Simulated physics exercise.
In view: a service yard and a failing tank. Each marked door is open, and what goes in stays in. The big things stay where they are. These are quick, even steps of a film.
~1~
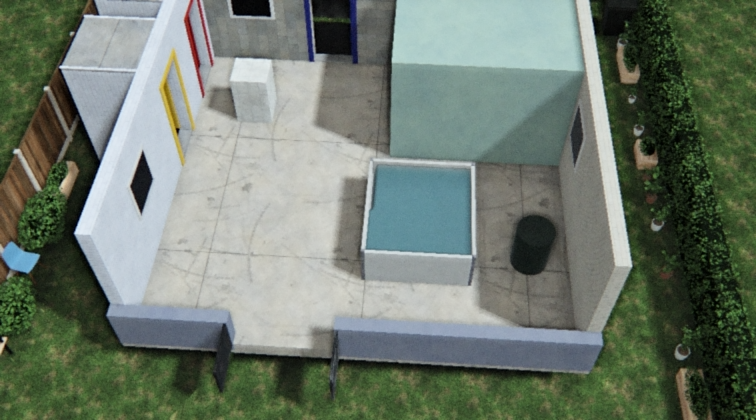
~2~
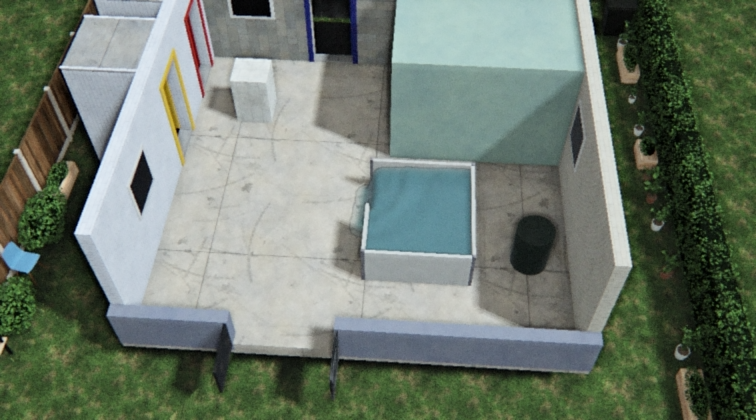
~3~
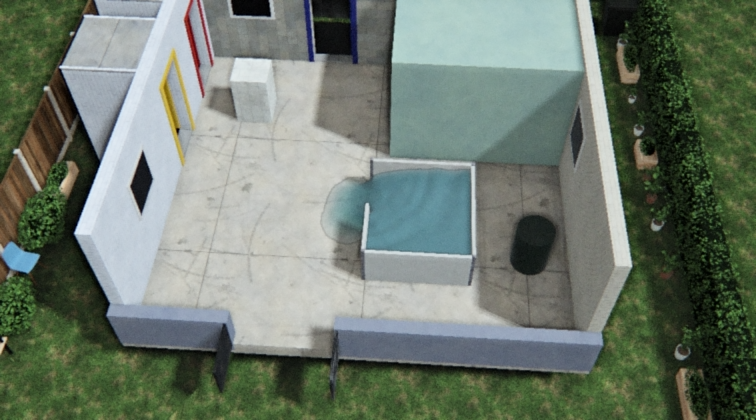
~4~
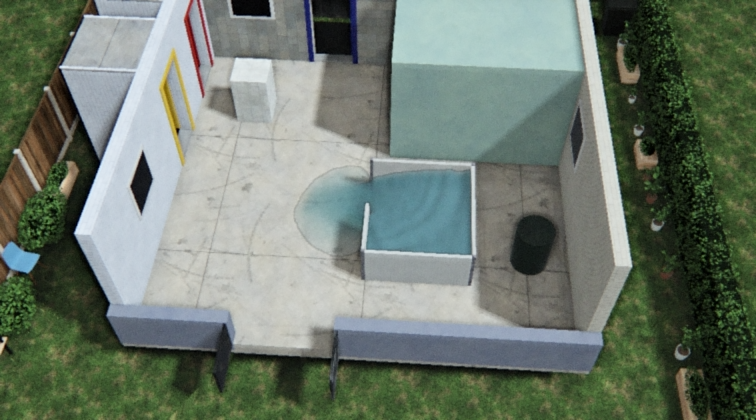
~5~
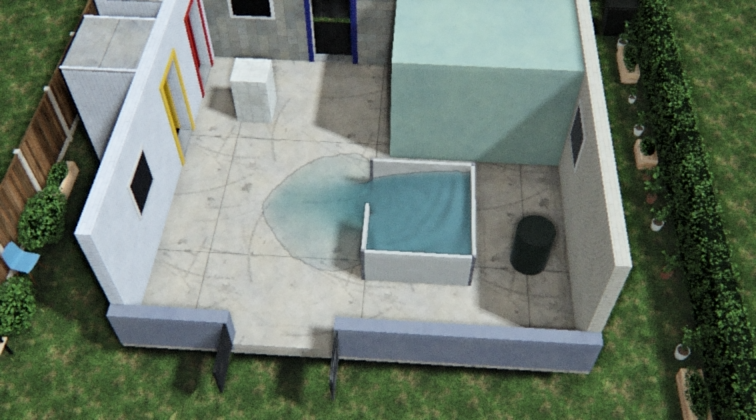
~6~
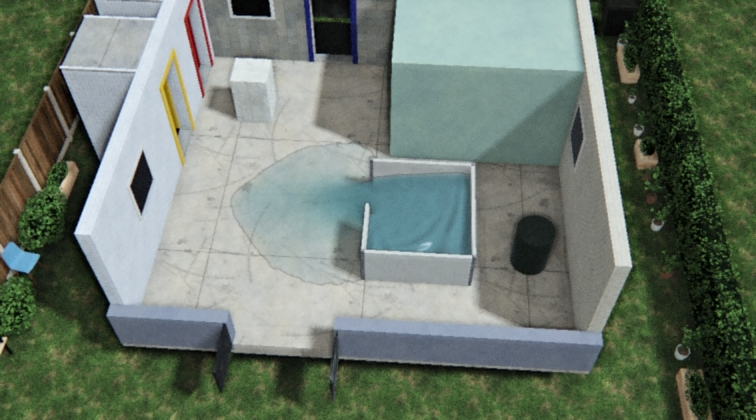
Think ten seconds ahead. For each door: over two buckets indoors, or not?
The red door lets in a lot; the blue door lets in a lot; the yellow door lets in a lot.
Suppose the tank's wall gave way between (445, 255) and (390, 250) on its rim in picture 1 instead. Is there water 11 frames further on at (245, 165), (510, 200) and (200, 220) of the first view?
In turn: Dry, not flooded, clear.
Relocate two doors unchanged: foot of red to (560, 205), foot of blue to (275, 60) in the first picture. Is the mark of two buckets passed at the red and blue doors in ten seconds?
Red keeps below it, blue goes over.
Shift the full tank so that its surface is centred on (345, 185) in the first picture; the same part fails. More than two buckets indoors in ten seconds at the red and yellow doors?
My reading: The red door is over; the yellow door lets more in.
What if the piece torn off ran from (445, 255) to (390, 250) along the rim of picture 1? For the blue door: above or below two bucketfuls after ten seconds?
One by one: The blue door holds.
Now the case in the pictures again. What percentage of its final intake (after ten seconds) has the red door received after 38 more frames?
Close to 45 %.
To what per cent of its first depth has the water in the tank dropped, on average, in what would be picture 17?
Close to 52 %.
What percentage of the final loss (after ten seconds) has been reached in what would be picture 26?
Some 30 per cent.
A moment on, water covers 40 % of the floor; the red door not reached, the blue door not reached, the yellow door wet at the sill, nothing in.
Next, water covers 50 % of the floor; the red door wet at the sill, nothing in, the blue door not reached, the yellow door over two buckets in.
Then, water covers 55 % of the floor; the red door wet at the sill, nothing in, the blue door under two buckets in, the yellow door far over two buckets in.
Later, water covers 75 % of the floor; the red door over two buckets in, the blue door under two buckets in, the yellow door far over two buckets in.
In the end, water covers 90 % of the floor; the red door over two buckets in, the blue door over two buckets in, the yellow door far over two buckets in.
